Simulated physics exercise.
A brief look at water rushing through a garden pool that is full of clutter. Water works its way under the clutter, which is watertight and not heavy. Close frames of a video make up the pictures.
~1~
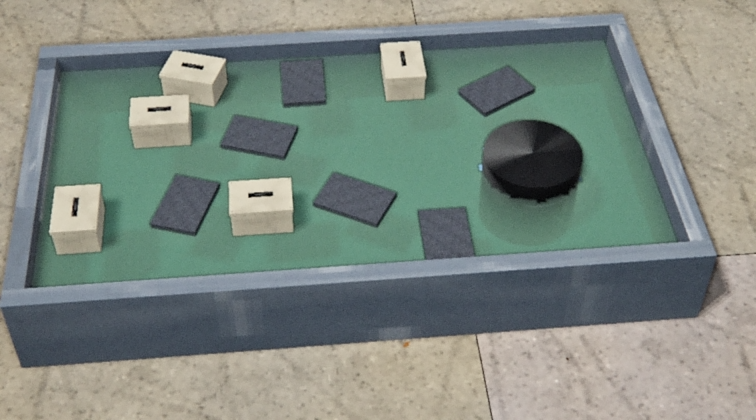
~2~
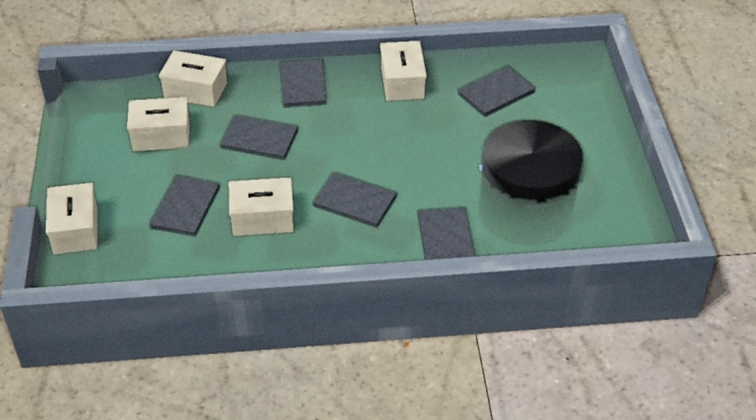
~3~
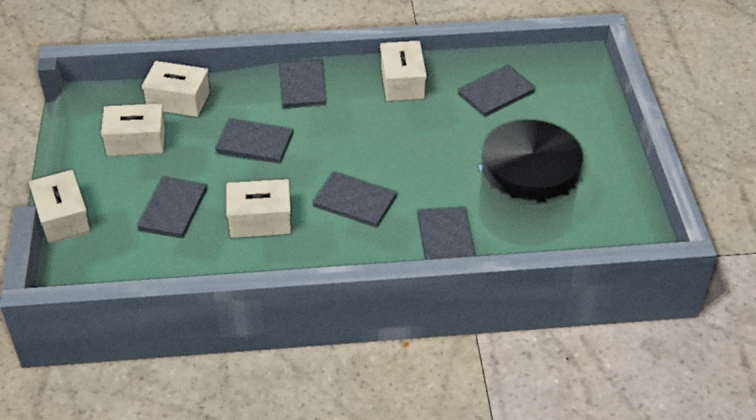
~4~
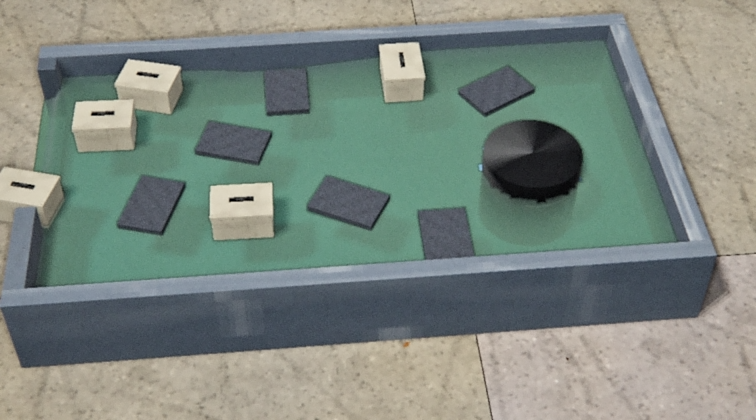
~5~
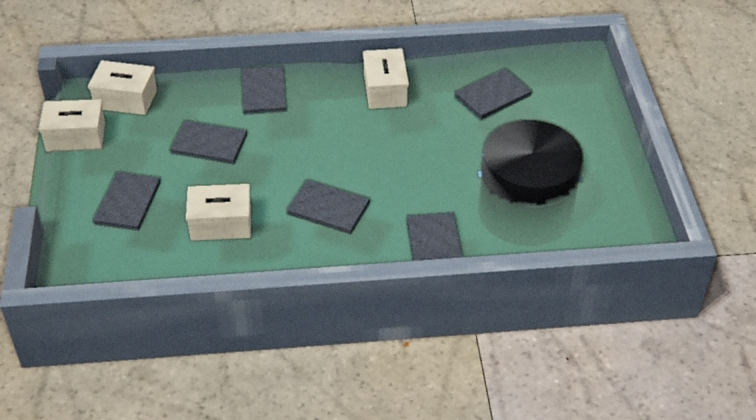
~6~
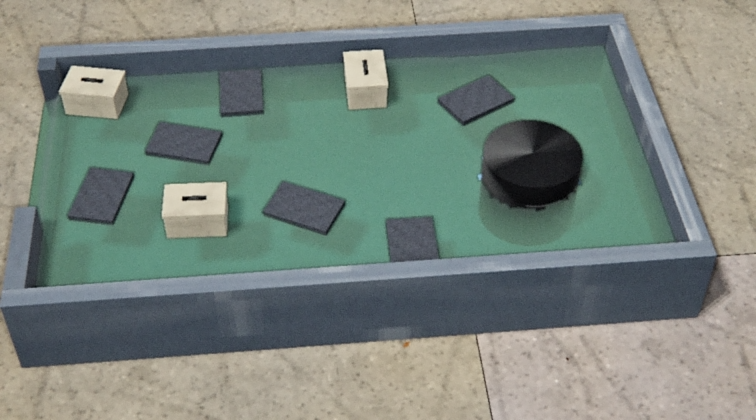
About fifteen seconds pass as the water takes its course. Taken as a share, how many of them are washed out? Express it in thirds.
The outcome is high, two thirds or over.
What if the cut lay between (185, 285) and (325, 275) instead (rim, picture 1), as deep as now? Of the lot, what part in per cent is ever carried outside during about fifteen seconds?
Result: Roughly 60 per cent.
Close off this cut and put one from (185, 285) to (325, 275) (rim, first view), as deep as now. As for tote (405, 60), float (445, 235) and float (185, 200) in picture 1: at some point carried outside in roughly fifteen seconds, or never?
Sequentially: Remains indoors, leaves the room, leaves the room.
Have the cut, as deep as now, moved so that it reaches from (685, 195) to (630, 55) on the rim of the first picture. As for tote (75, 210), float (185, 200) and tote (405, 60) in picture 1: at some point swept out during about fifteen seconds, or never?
Sequentially, I'd put it as not lost, not lost, swept away.
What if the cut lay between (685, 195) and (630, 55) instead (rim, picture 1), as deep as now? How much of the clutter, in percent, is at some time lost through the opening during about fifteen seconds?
Estimate: Close to 60 %.
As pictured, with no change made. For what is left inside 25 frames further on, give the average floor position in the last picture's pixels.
The remaining things centre around (202, 194).
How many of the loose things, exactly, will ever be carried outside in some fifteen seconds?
So the number is 9.
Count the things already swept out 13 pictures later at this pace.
By my count it is 7.
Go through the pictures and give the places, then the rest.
A tote at (193, 67) floats; a float at (185, 202), afloat; 0 of 11 have shifted, in the first picture.
A tote at (193, 67), afloat; a float at (185, 203) floats; 1 of 11 have shifted, in the second picture.
A tote at (175, 78) floats, close to its start; a float at (173, 205) floats, close to its start; 4 of 11 have shifted, in the third picture.
A tote at (148, 76) floats, close to its start; a float at (152, 203), afloat, close to its start; 7 of 11 have shifted, in the fourth picture.
A tote at (121, 77) floats, a stride from its start; a float at (127, 198) floats, a stride from its start; 10 of 11 have shifted, in the fifth picture.
A tote at (92, 81) floats, a stride from its start; a float at (101, 193), afloat, a stride from its start; 11 of 11 have shifted, in the sixth picture.
A moment on, 4 of 11 are out; 7 afloat.
Next, 7 of 11 are out; 4 afloat.
Later, 8 of 11 are out; 3 afloat.
In the end, 9 of 11 are out; 2 afloat.
